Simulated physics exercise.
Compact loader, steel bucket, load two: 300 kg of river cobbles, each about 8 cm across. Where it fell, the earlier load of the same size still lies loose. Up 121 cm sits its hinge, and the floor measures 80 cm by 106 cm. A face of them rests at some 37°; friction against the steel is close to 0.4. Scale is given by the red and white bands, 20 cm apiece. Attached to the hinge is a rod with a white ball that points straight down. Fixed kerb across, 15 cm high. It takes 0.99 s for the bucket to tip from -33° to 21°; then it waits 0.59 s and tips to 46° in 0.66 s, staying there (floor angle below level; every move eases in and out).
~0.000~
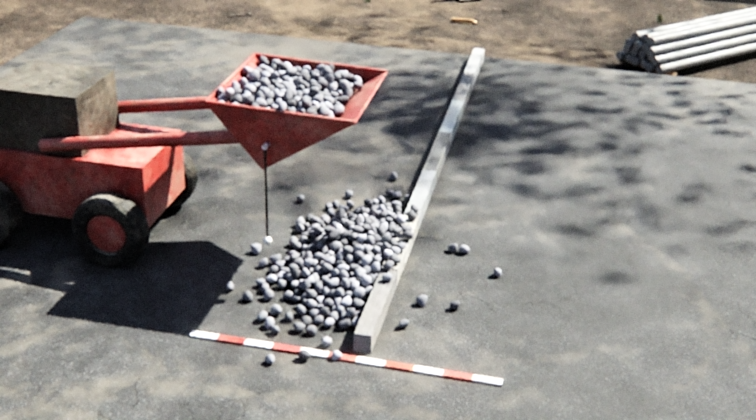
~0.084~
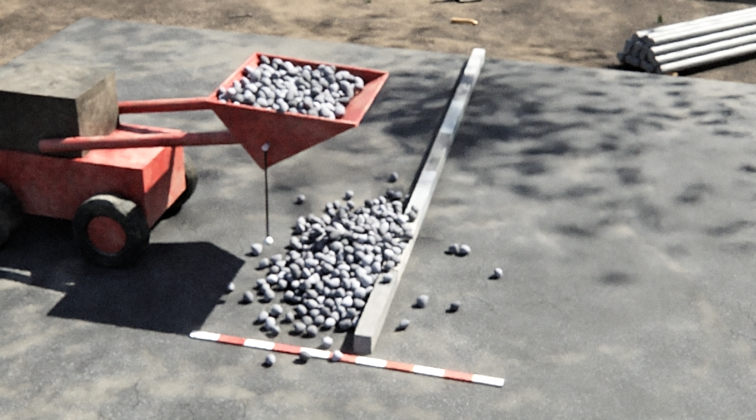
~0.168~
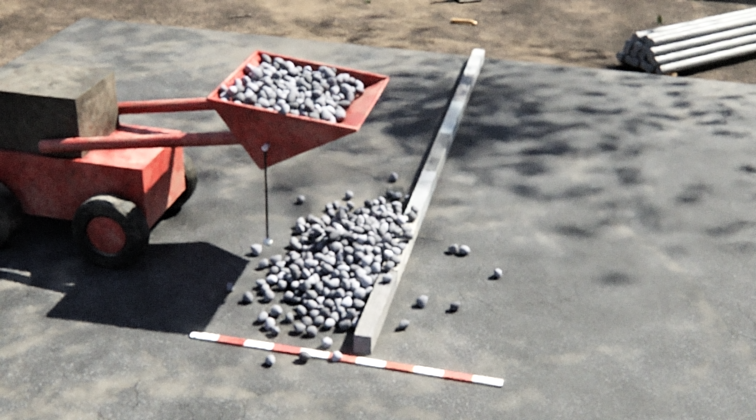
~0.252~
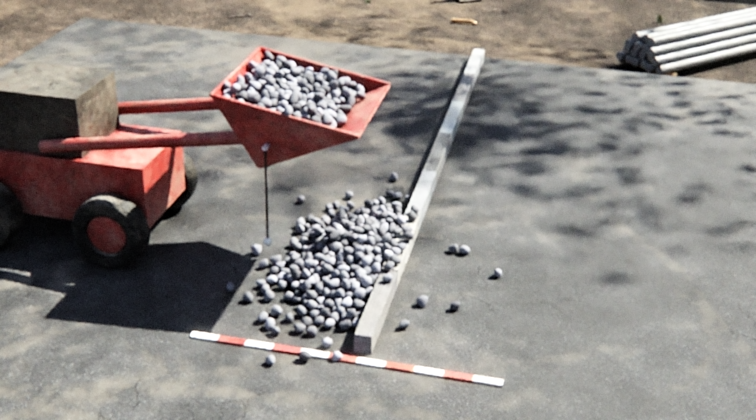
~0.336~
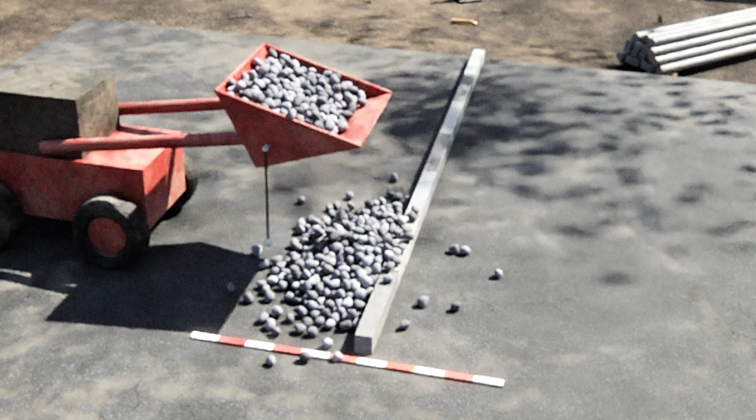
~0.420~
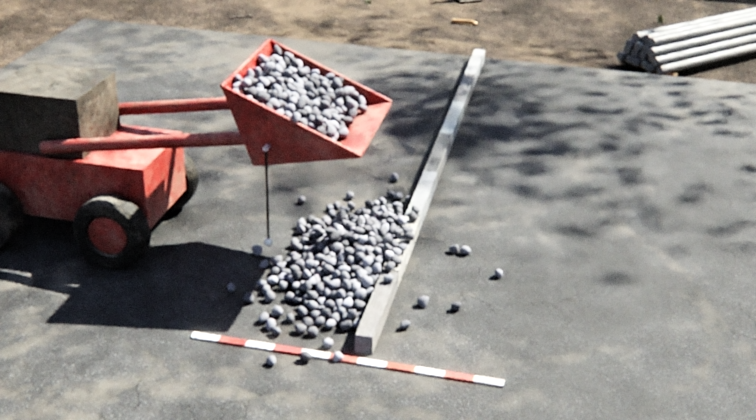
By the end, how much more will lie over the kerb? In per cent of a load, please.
About 56 per cent.
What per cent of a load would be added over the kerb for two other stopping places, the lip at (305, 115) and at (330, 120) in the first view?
Around 10 percent, then around 30 percent.
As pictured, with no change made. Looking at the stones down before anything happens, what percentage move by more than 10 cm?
Close to 0 per cent.
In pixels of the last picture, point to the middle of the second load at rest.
They come to rest centred about (410, 263).
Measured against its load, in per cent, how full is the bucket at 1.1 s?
Estimate: 95 % remaining inside, roughly.
After 0.7 s the floor is at 12°; in per cent of one load, 100 in the bucket, 99 on this side of the kerb, 1 over the kerb; the foremost stones are at (440, 272).
After 1.1 s the floor is at 21°; in per cent of one load, 95 in the bucket, 104 on this side of the kerb, 1 over the kerb; the foremost stones are at (440, 272).
After 2.7 s the floor is at 46°; in per cent of one load, 0 in the bucket, 143 on this side of the kerb, 57 over the kerb; the foremost stones are at (541, 279).
After 5.2 s the floor is at 46°; in per cent of one load, 0 in the bucket, 142 on this side of the kerb, 58 over the kerb; the foremost stones are at (543, 279). Net gain over the kerb, 56.
